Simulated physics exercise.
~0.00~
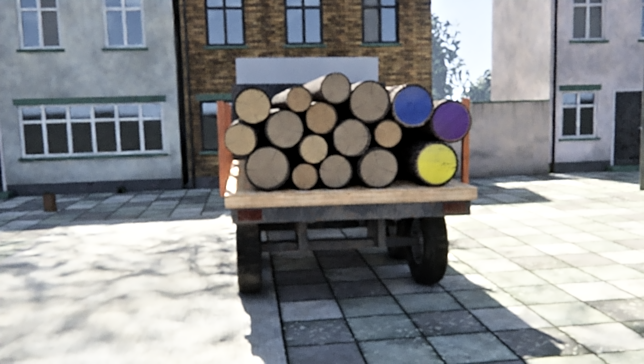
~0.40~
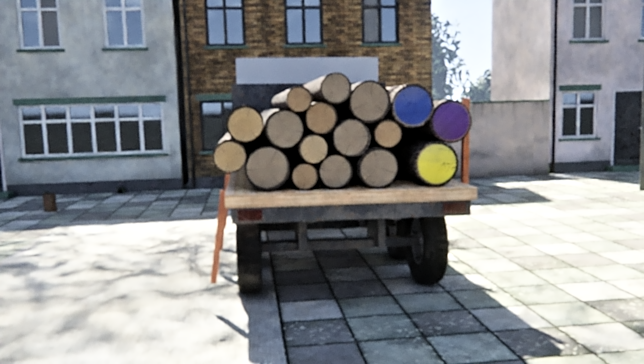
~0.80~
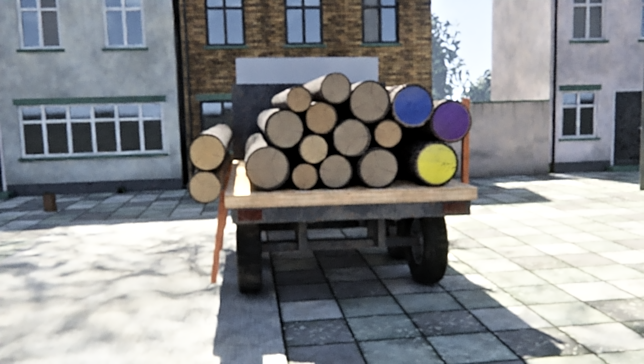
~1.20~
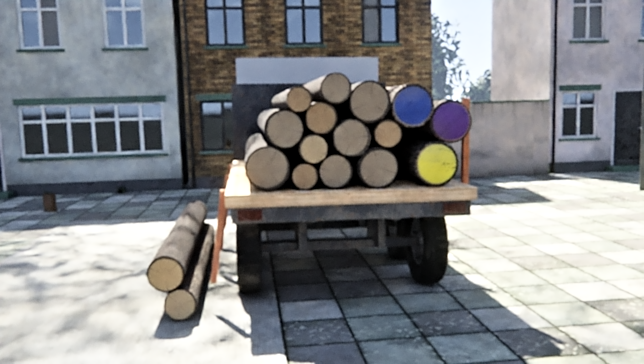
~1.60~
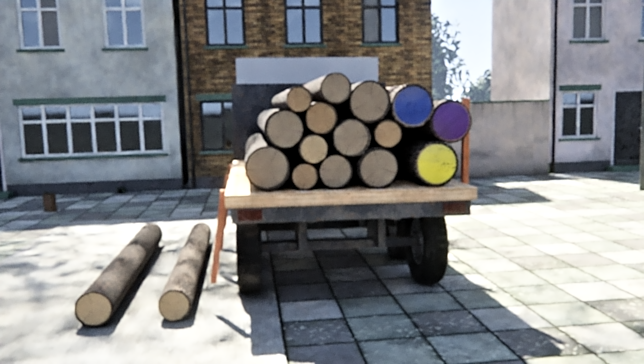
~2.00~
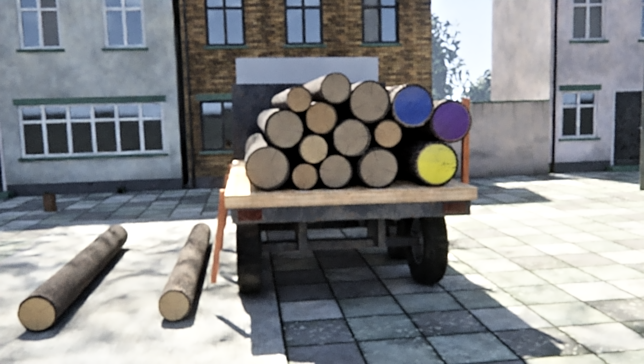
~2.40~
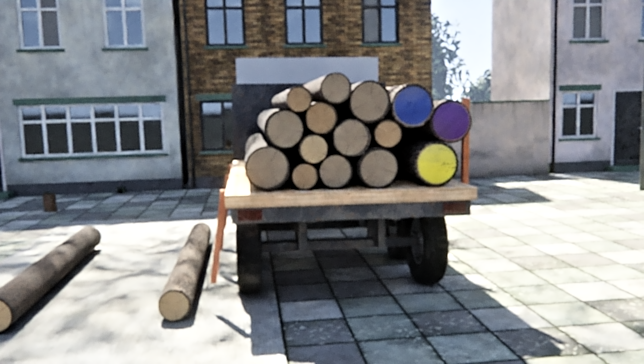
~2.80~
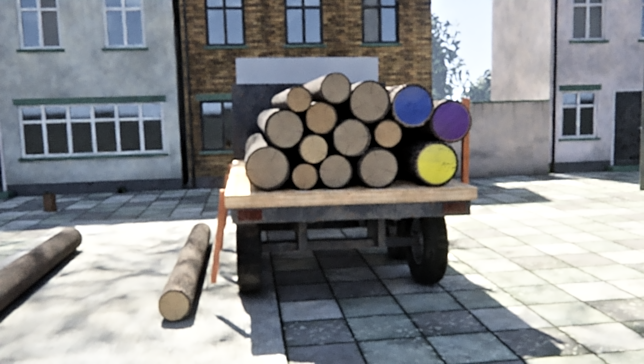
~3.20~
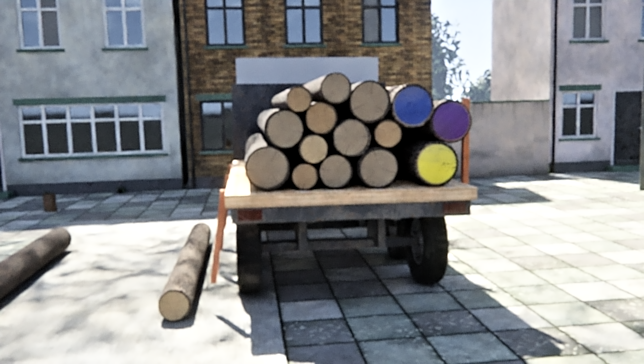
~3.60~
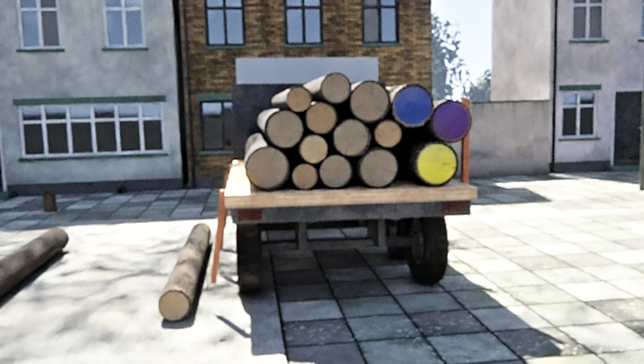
Two plain brown logs at the left end of a stack slip off a parked flatbed lorry, seen from behind in a sunlit paved yard before grey and brick houses. The orange post on the left swings down and hangs below the deck edge, and the pair tumbles over the side together. They drop to the ground and separate, one stopping near the lorry while the other rolls farther left until it slows and rests at the edge of view. The rest stay stacked, with the blue, purple and yellow ones still on the right.
